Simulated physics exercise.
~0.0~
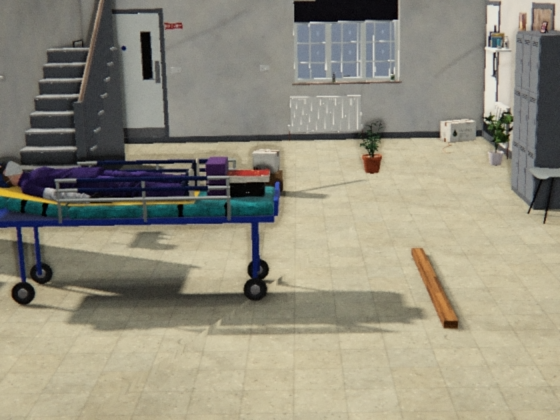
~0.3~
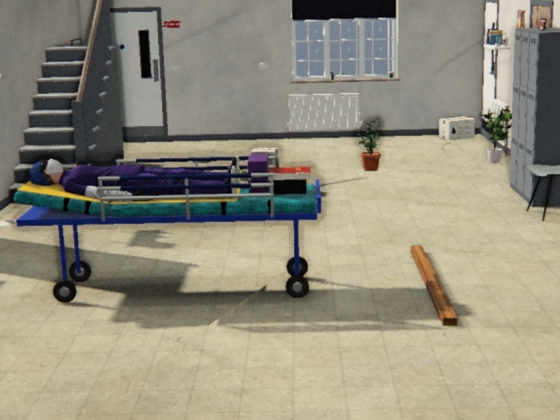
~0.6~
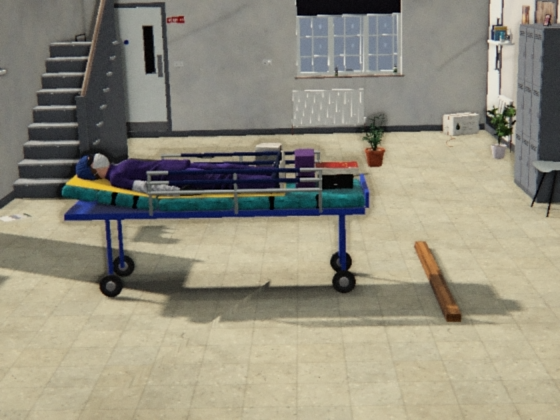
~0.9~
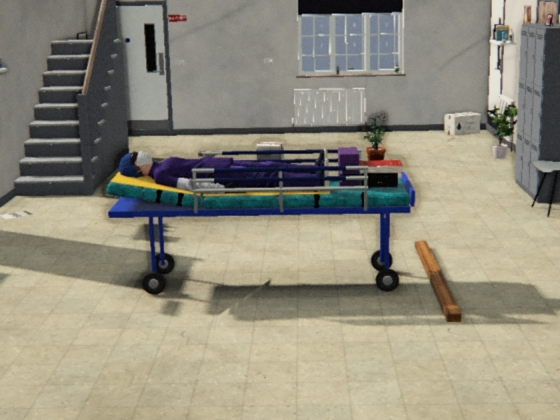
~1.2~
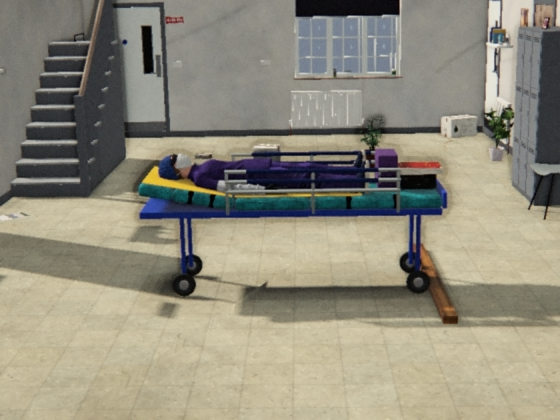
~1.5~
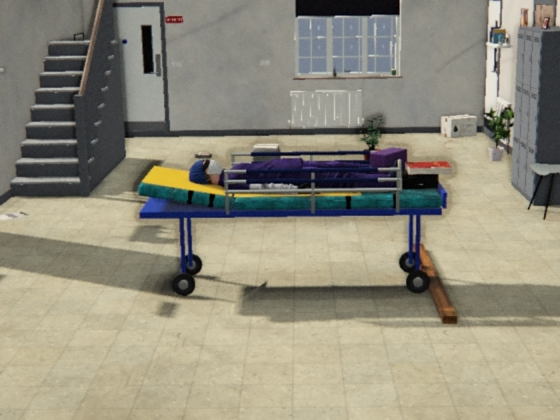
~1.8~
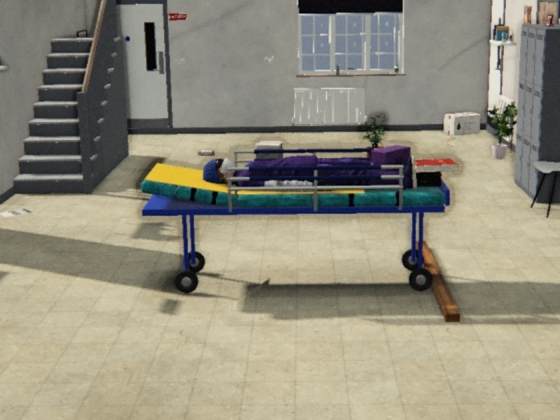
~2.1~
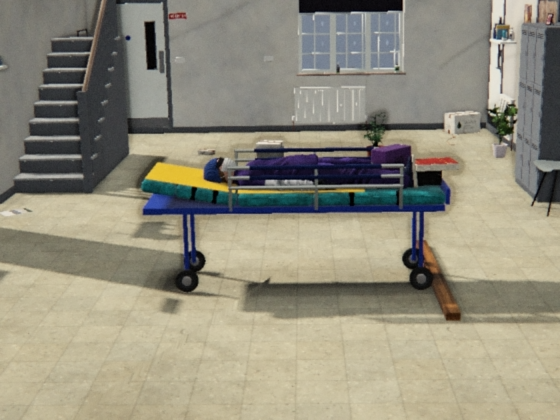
A blue wheeled trolley carrying a limp figure in purple, lying on a teal and yellow pad with the head at left, rolls rightward across a pale tiled floor, seen from the side and slightly above. Grey stairs, a door and a window line the back wall, and a wooden beam lies on the floor at right. A purple monitor, black case and red folder sit near the foot end. The trolley stops abruptly at the beam, staying level. The figure slides feet first along the pad, baring yellow behind the head, then settles, with all three objects still aboard.
